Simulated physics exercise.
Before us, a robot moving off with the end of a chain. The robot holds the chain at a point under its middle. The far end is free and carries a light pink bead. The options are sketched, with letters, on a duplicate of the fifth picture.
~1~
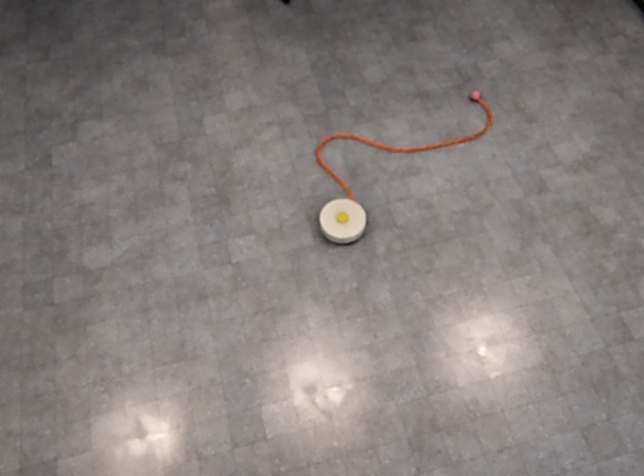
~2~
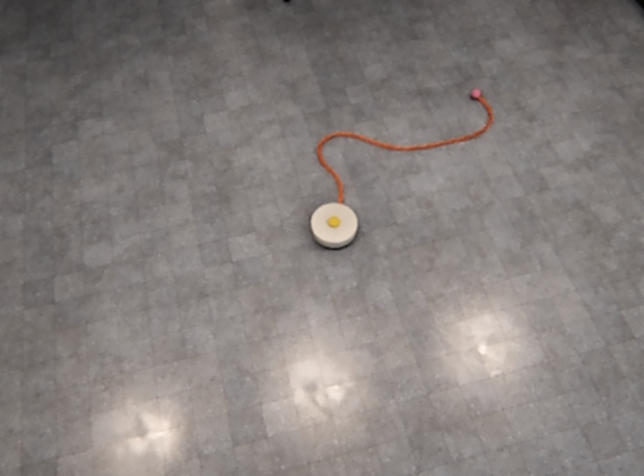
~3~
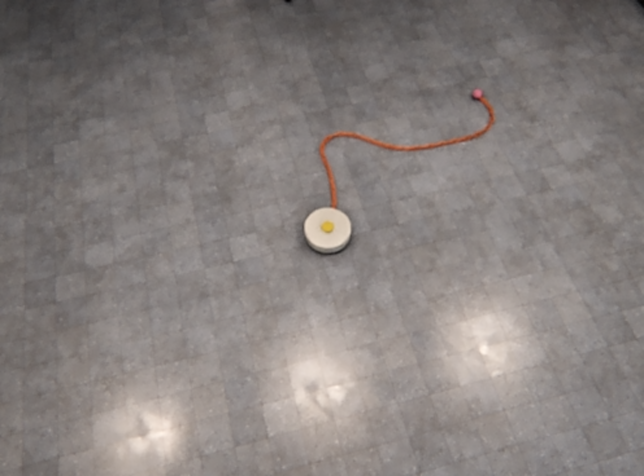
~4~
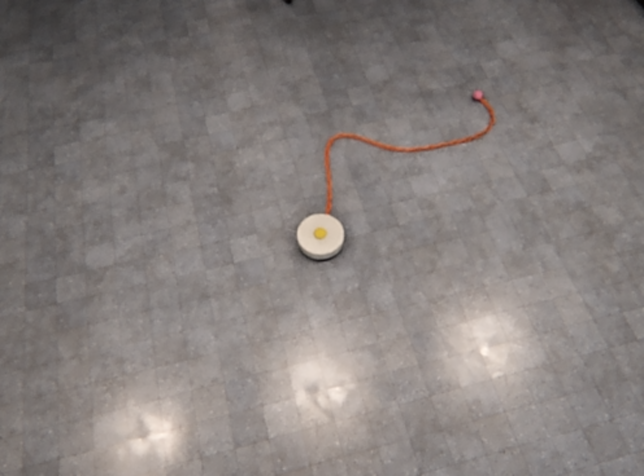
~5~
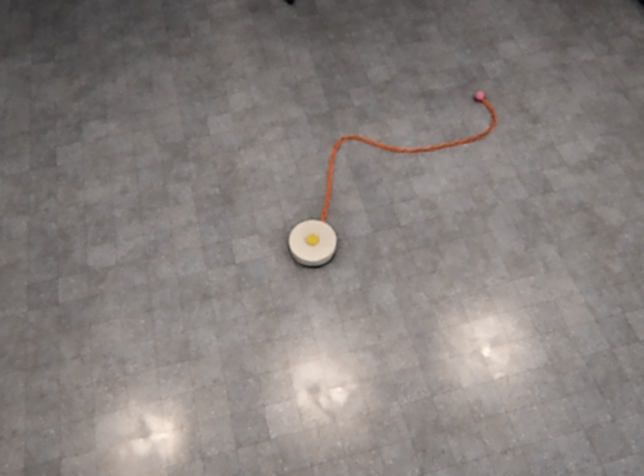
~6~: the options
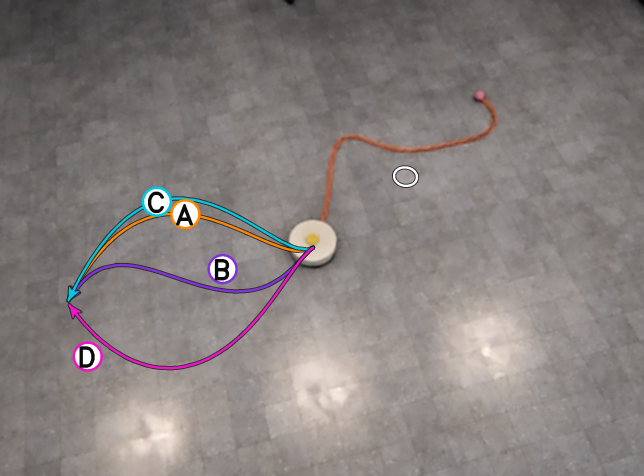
A round white robot with a yellow dot on top crept down and to the left across a gray floor, pulling the near part of an orange chain straighter while its pink-beaded end barely moved.
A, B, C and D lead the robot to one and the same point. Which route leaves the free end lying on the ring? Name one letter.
Route D brings it to the ring.
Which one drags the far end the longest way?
D.
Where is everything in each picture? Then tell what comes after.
Free end (476, 95); robot (343, 222), in the first frame.
Robot (334, 226); free end (476, 94), in the second frame.
Robot (328, 231); free end (478, 94), in the third frame.
Robot (321, 237); free end (478, 95), in the fourth frame.
Robot (313, 244); free end (480, 96), in the fifth frame.
On the copy, A from (313, 248) via (180, 214) to (68, 300); B from (313, 248) via (191, 283) to (69, 300); C from (313, 248) via (178, 198) to (68, 300); D from (313, 248) via (203, 361) to (69, 305); the ring at (405, 177).
On D. First, robot (239, 333), middle of the chain (372, 205), free end (482, 108).
Then, robot (121, 354), middle of the chain (308, 261), free end (431, 154).
Finally, robot (64, 299), middle of the chain (266, 269), free end (408, 174); the free end is on the ring.
By contrast, A leaves the free end at (398, 146); B leaves the free end at (410, 159); C leaves the free end at (394, 143).
